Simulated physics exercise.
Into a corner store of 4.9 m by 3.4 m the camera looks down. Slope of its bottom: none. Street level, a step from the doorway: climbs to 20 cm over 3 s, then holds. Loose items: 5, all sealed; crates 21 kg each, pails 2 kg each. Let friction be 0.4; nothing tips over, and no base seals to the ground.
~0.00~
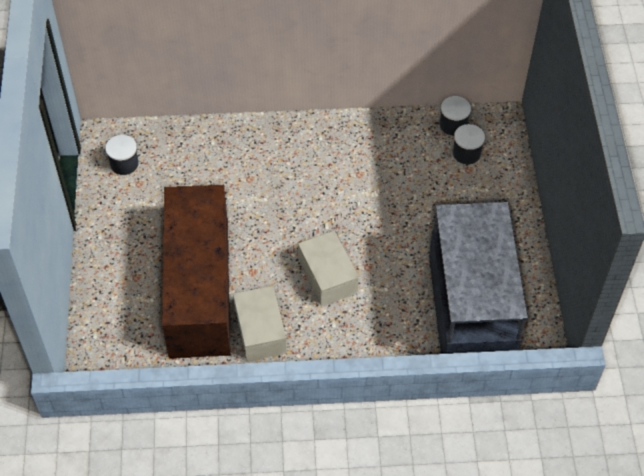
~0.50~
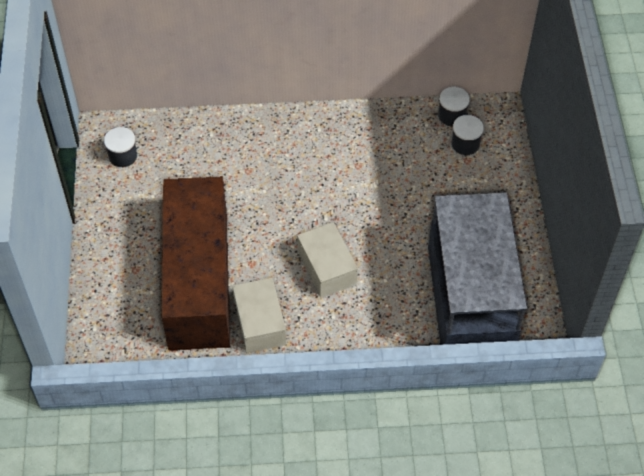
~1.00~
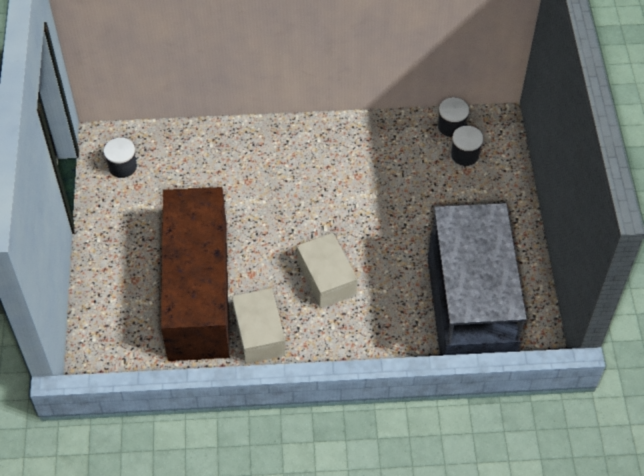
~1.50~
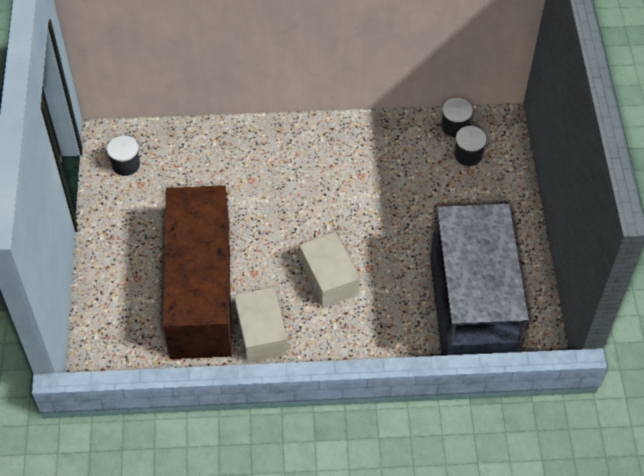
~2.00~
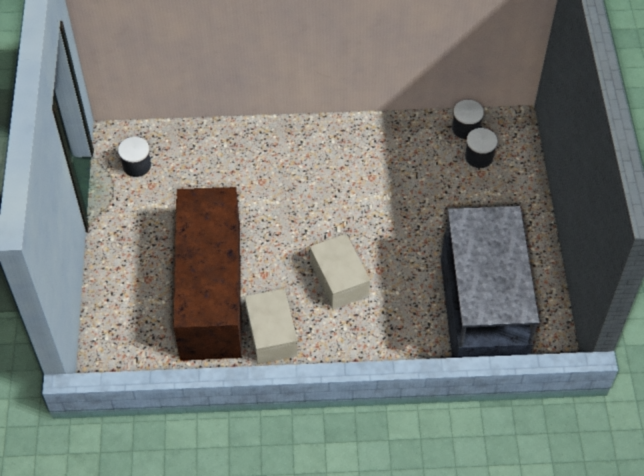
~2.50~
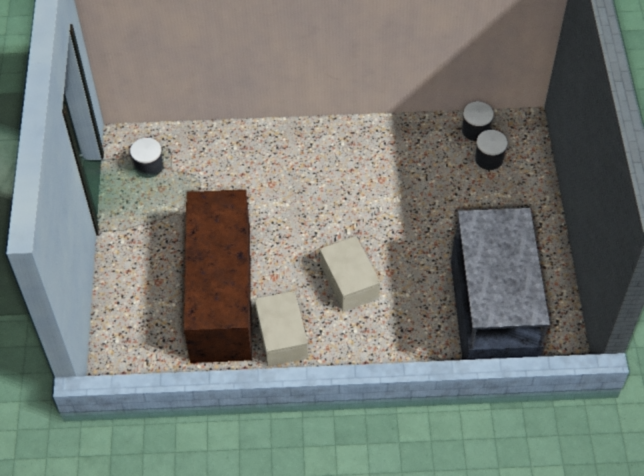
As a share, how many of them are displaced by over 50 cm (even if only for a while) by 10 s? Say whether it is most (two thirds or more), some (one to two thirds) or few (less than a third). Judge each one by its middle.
Some.
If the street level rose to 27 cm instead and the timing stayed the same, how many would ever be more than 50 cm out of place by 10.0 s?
Count under that change: 3.
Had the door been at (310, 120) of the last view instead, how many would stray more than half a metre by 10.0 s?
Then it comes to 1.
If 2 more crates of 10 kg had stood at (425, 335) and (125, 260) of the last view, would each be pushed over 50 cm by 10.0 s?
Inside the limit, then inside the limit.
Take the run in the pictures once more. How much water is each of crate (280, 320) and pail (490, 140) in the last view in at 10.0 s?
2 and 13 cm.
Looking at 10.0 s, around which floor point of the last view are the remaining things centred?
Centre of the remaining things: Roughly (452, 299).
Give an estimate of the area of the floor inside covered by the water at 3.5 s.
Near 3.5 m2 in all.
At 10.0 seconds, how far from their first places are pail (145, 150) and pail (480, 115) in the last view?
In turn: 450 cm, 150 cm.
After 3.5 s 1 of 5 are over 50 cm from their spots; 0 afloat.
After 4.5 s 1 of 5 are over 50 cm from their spots; 1 afloat.
After 7.0 s 2 of 5 are over 50 cm from their spots; 3 afloat.
After 10.0 s 3 of 5 are over 50 cm from their spots, and 3 have been at some point; 3 afloat.
